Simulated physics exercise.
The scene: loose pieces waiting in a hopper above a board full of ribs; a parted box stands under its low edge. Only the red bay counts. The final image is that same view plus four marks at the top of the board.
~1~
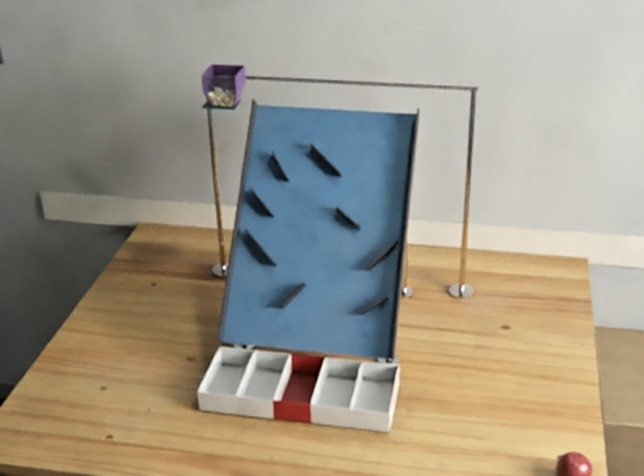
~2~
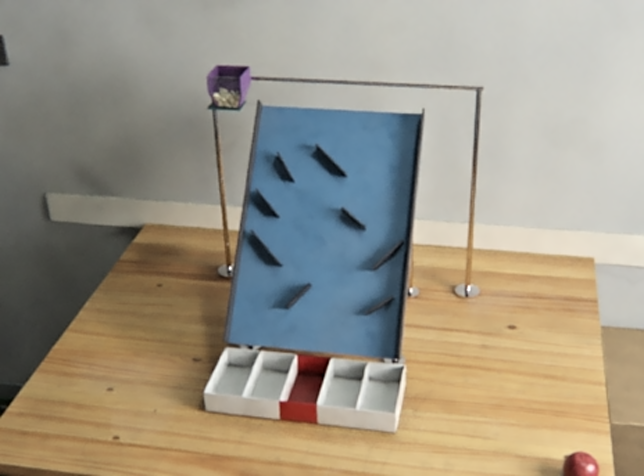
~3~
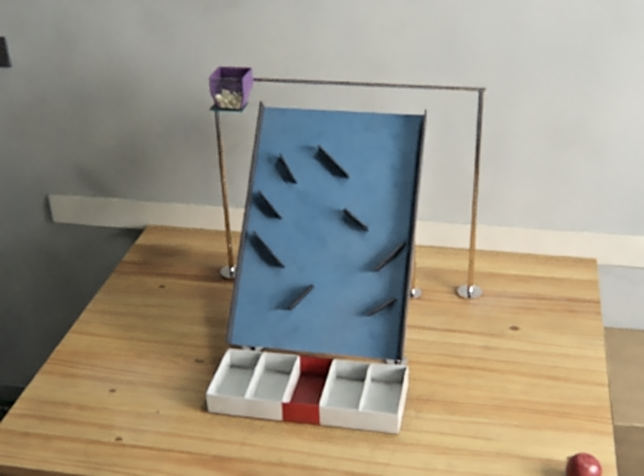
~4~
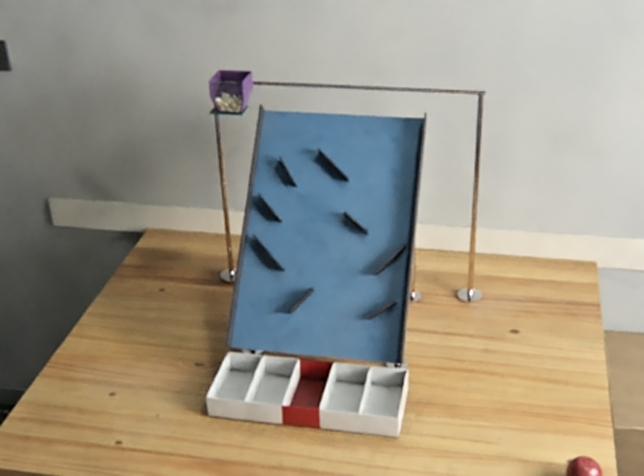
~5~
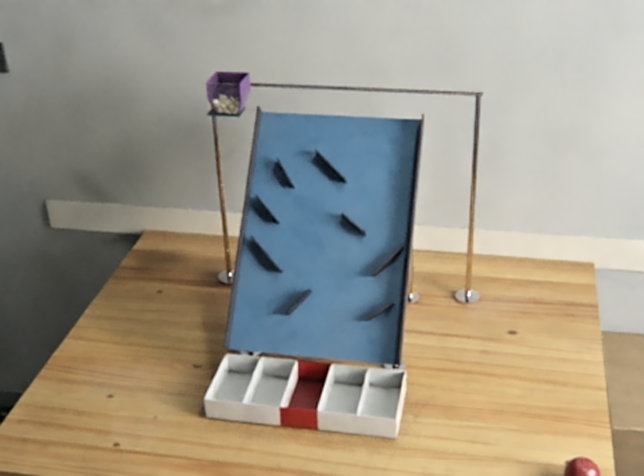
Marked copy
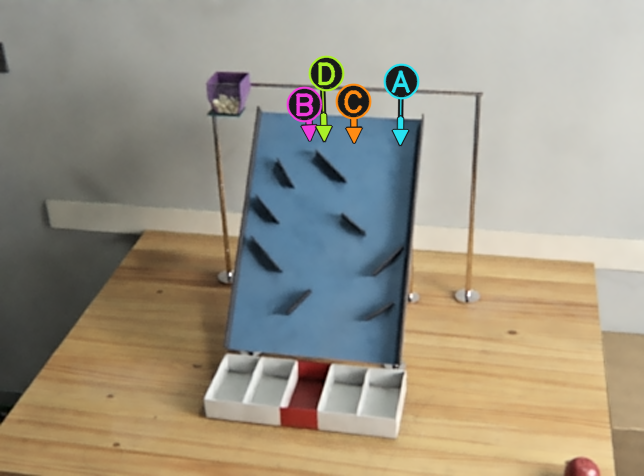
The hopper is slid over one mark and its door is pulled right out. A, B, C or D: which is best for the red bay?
The answer is mark A.
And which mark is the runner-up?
That would be C.
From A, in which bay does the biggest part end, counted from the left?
The third from the left.
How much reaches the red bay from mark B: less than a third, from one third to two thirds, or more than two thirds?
It is less than a third.
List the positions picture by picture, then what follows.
In the first picture, hopper near (223, 95), white beans, door shut.
In the second picture, ribs (277, 152) to (292, 179), (316, 144) to (346, 174), (256, 189) to (277, 215).
In the third picture, ribs (344, 208) to (367, 228), (253, 231) to (282, 265), (375, 269) to (405, 241).
In the fourth picture, ribs (288, 312) to (312, 288), (368, 318) to (396, 300).
In the fifth picture, red bay near (299, 417), number 3 of 5 from the left.
On the marked copy, mark A meets the board at (400, 139); mark B meets the board at (309, 134); mark C meets the board at (354, 137); mark D meets the board at (324, 135).
For mark A, close to two thirds in the red bay, close to a third in other bays.
For mark B, close to a quarter in the red bay, the bulk in other bays.
For mark C, close to a third in the red bay, close to two thirds in other bays.
For mark D, close to a quarter in the red bay, the bulk in other bays.
